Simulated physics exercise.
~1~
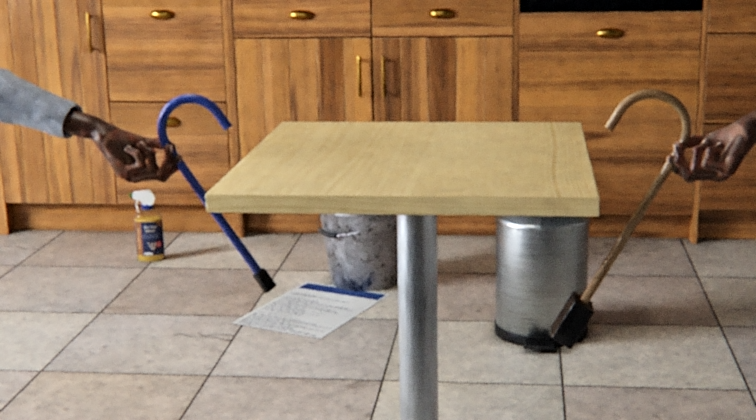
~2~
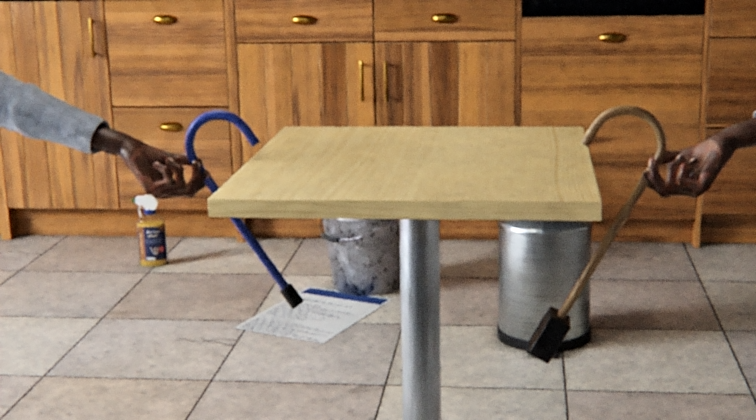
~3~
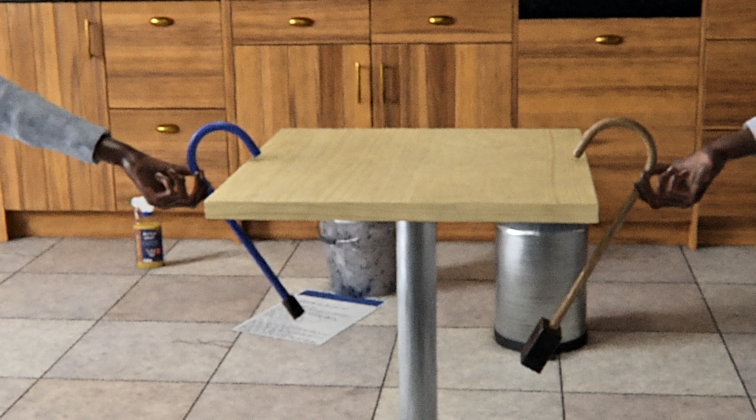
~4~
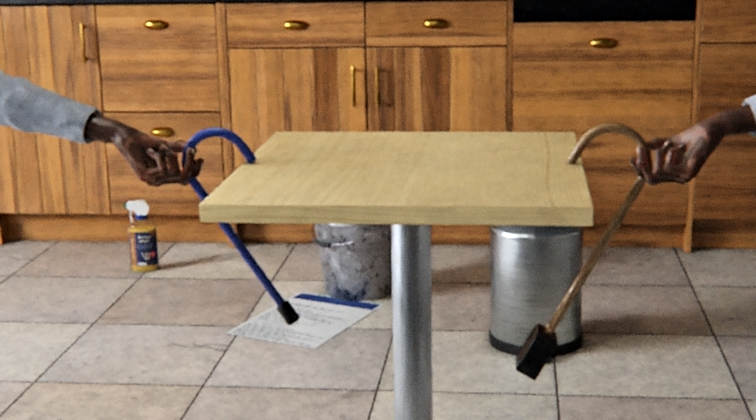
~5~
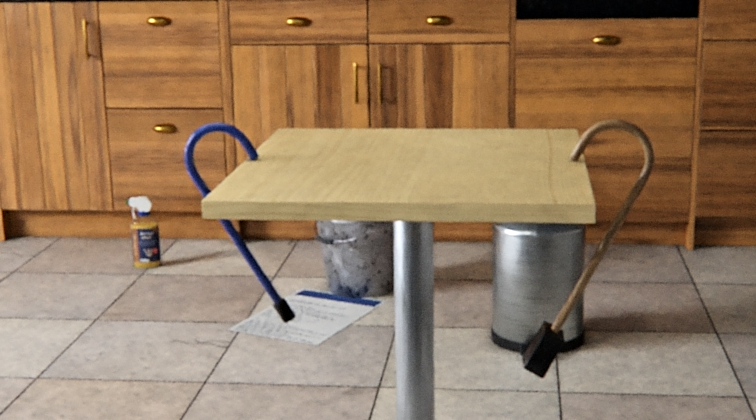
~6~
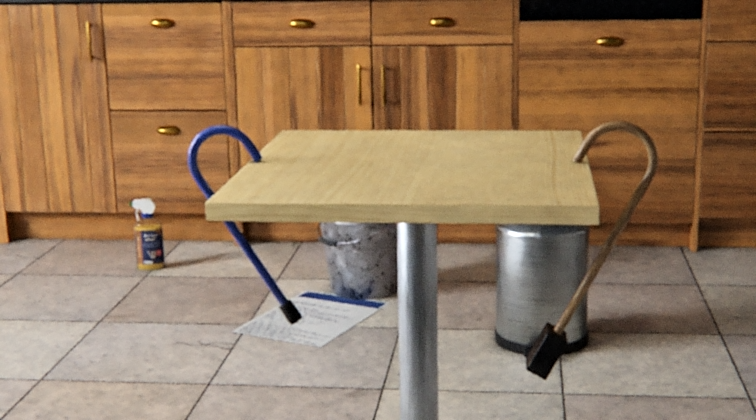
We see two hands hook a blue cane over the left edge of a wooden table and a brown, crook-handled stick with a black brush-like end over the right edge, then let go and withdraw, leaving both objects hanging there.
